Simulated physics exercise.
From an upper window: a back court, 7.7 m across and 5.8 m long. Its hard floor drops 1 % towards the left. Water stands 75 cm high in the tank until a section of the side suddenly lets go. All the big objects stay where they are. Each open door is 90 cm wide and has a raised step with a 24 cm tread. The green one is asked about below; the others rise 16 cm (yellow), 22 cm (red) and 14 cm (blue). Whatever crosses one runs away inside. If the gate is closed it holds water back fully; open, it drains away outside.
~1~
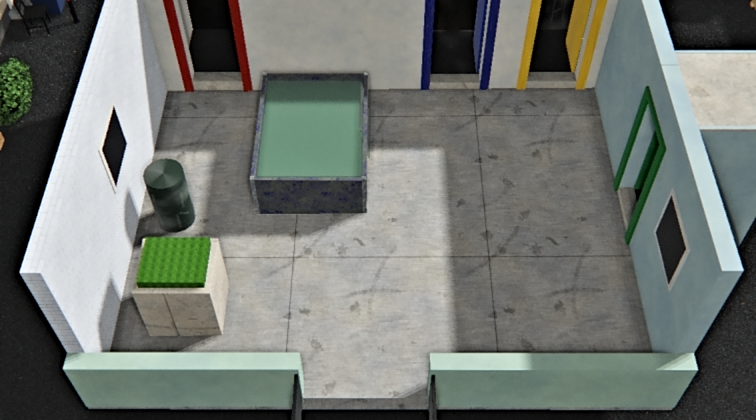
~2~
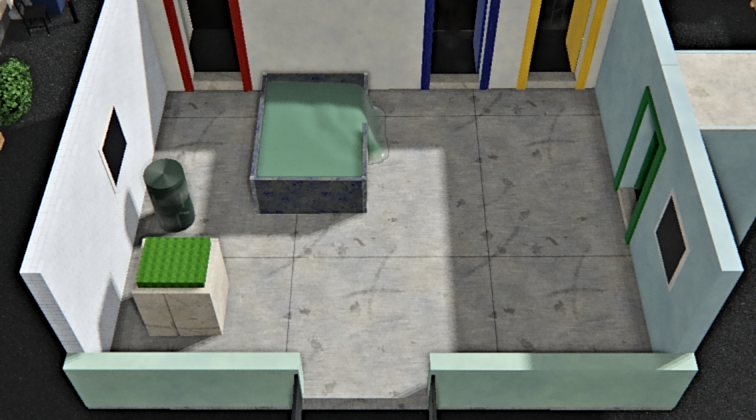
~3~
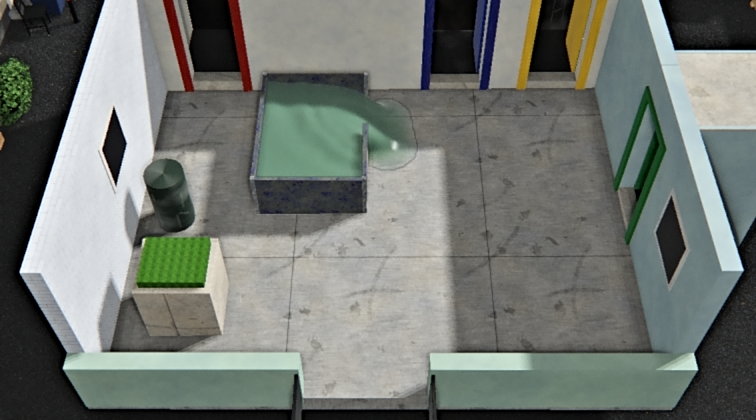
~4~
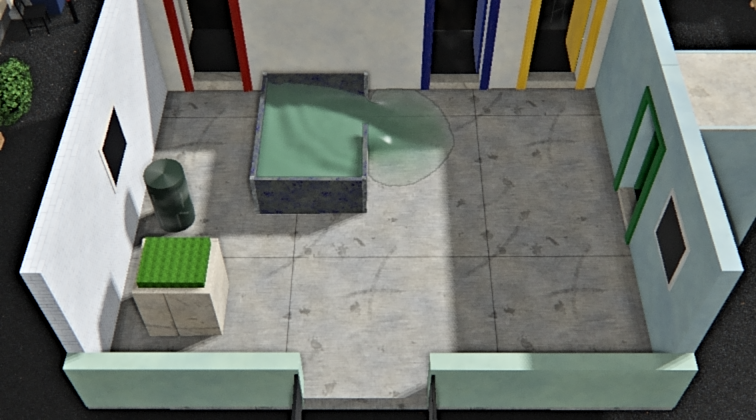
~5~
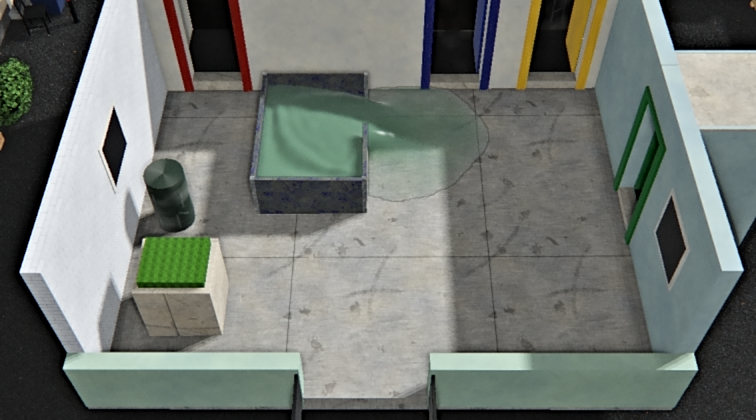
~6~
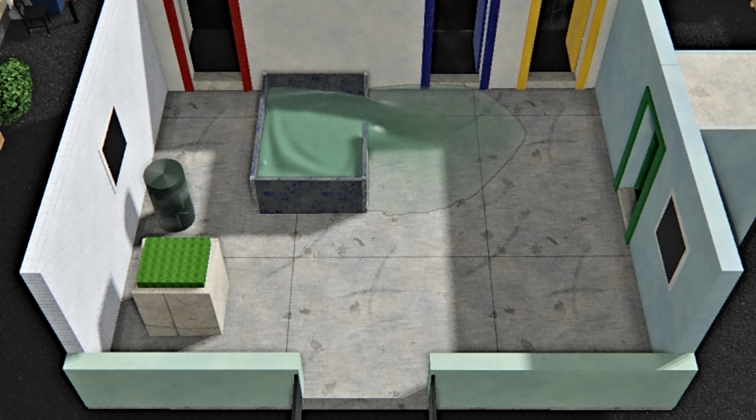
A dark tank of green water pours out from its right side and spreads across the grey floor.
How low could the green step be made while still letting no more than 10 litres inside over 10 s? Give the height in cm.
Close to 15 cm is just enough.
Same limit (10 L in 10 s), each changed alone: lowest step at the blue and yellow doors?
About 21 cm at blue and 27 cm at yellow.
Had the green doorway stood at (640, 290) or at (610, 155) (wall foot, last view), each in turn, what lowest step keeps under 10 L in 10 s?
About 8.5 and 24 cm.
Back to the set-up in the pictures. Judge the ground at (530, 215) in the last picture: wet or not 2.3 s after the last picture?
It is flooded.
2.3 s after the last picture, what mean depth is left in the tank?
Roughly 30 cm on average.
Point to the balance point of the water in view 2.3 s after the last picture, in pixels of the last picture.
Near (434, 154).
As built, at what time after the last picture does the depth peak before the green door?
At about 1.8 s.
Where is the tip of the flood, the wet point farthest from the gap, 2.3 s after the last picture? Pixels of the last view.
At about (648, 369).
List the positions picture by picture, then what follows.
Still water, 75 cm deep, in the tank at (312, 127); the green door at (637, 173) is dry, in the first picture.
Water pours out at (364, 122) and has run 0.3 m, to (384, 155); about 9 cm deep outside, 75 cm at the back, in the second picture.
The front is at (413, 149), 0.8 m from the gap at (364, 124); 1.0 m2 of floor is wet, 75 cm left at the back, in the third picture.
Water pours out at (364, 125) and has run 1.4 m, to (448, 146); about 9 cm deep outside, 73 cm at the back, in the fourth picture.
Water pours out at (364, 125) and has run 2.0 m, to (483, 144); about 6 cm deep outside, 66 cm at the back, in the fifth picture.
The gap is at (364, 125), the front 2.7 m out at (520, 133); the back of the tank holds 64 cm; 2.1 m in a straight line remain to the green door at (637, 173), in the sixth picture.
Then, 0.7 s after the last picture water covers 30 % of the floor, deepest (37 cm) near (377, 126); it has not reached the green door.
Then, 2.3 s after the last picture water covers 35 % of the floor, deepest (32 cm) near (581, 103); 17 cm at the green door, 18 litres in over its 11 cm step.
Then, 9.3 s after the last picture water covers 95 % of the floor, deepest (15 cm) near (104, 382); 4 cm at the green door, 29 litres in over its 11 cm step.
At the green door as built, the water peaked near 18 cm, 1.9 s after the last picture.
With a step of 12.5 cm, 20 litres would have come in within the 10 s; with 17 cm, 4 litres. So under 10 litres takes about 15 cm.
